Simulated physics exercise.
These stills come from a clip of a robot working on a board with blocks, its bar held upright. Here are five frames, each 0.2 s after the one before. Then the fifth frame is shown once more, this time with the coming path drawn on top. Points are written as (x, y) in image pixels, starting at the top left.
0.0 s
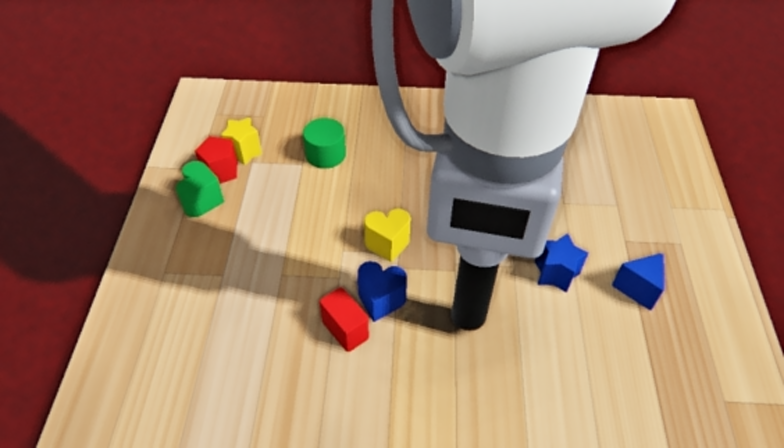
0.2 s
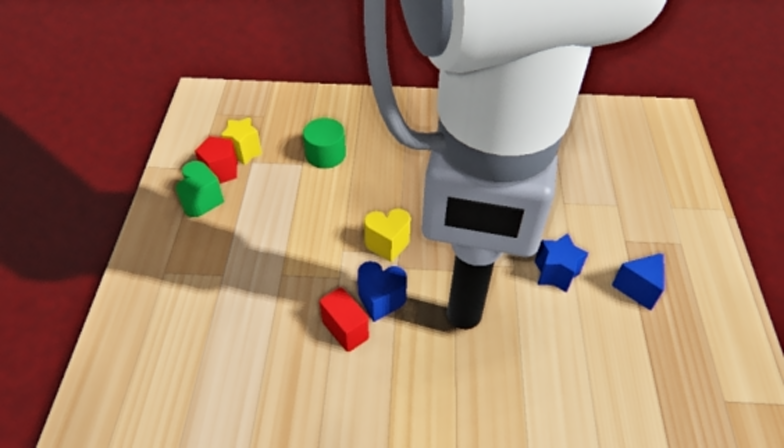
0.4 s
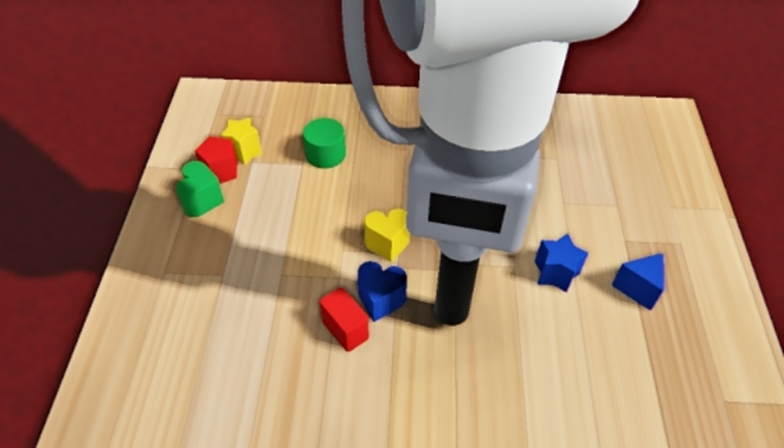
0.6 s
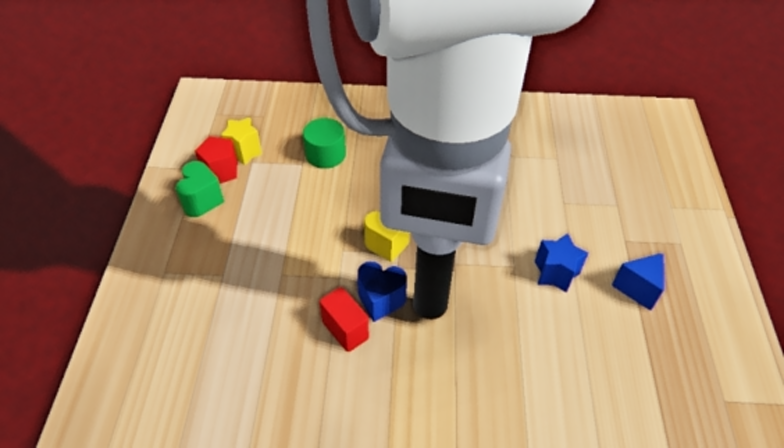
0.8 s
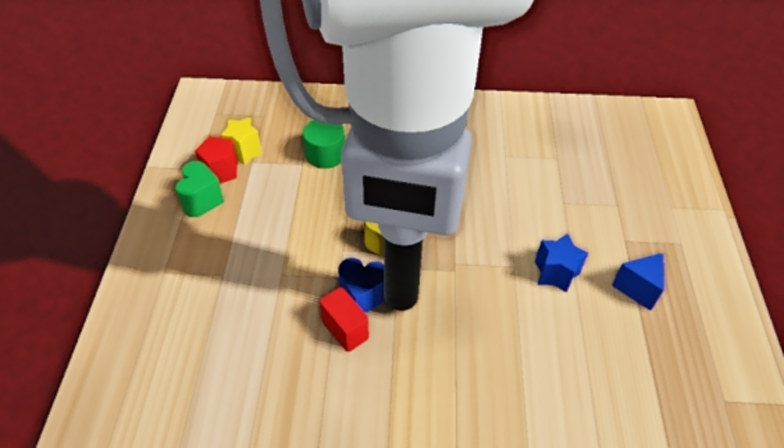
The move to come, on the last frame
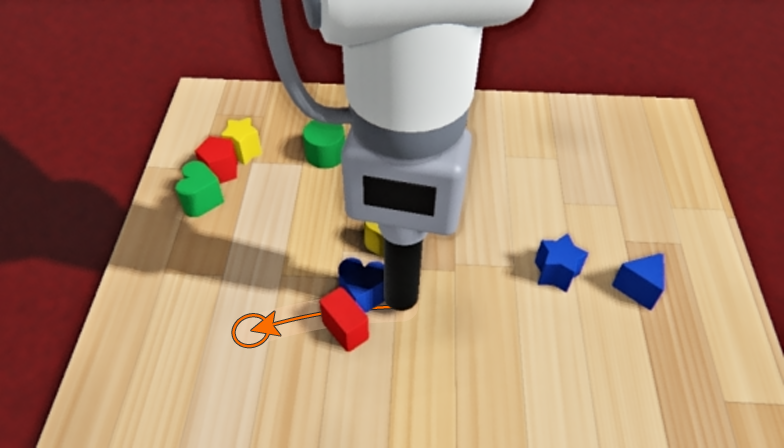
A robot arm slides its black bar left across the board, nudging the blue heart left.
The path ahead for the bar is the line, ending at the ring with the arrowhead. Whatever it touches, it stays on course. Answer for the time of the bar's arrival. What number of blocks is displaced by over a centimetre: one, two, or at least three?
That push would leave two blocks displaced by more than about 1 cm.
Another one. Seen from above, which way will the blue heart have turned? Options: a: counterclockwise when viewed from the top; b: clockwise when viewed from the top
b - clockwise when viewed from the top.
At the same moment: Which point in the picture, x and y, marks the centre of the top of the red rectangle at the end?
It is going to be at (319, 322).
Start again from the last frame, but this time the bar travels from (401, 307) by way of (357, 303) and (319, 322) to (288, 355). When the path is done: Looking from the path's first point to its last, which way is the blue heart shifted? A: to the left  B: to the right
B
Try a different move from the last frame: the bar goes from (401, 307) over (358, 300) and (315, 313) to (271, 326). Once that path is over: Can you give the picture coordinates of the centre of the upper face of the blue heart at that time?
The middle of the upper face of the blue heart will lie at about (294, 265) in the picture.
Path on the board, from (401, 307) via (326, 313), ending at (251, 330).
The first path, step by step. One third of the way, bar (348, 300); red rectangle (331, 314), turned 35° anticlockwise; blue heart (328, 264).
Two thirds of the way, bar (298, 308); red rectangle (319, 323), turned 60° anticlockwise; blue heart (318, 262), turned 25° clockwise.
At the end, bar (248, 321); red rectangle (319, 322), turned 60° anticlockwise; blue heart (318, 262), turned 25° clockwise; yellow heart in place.
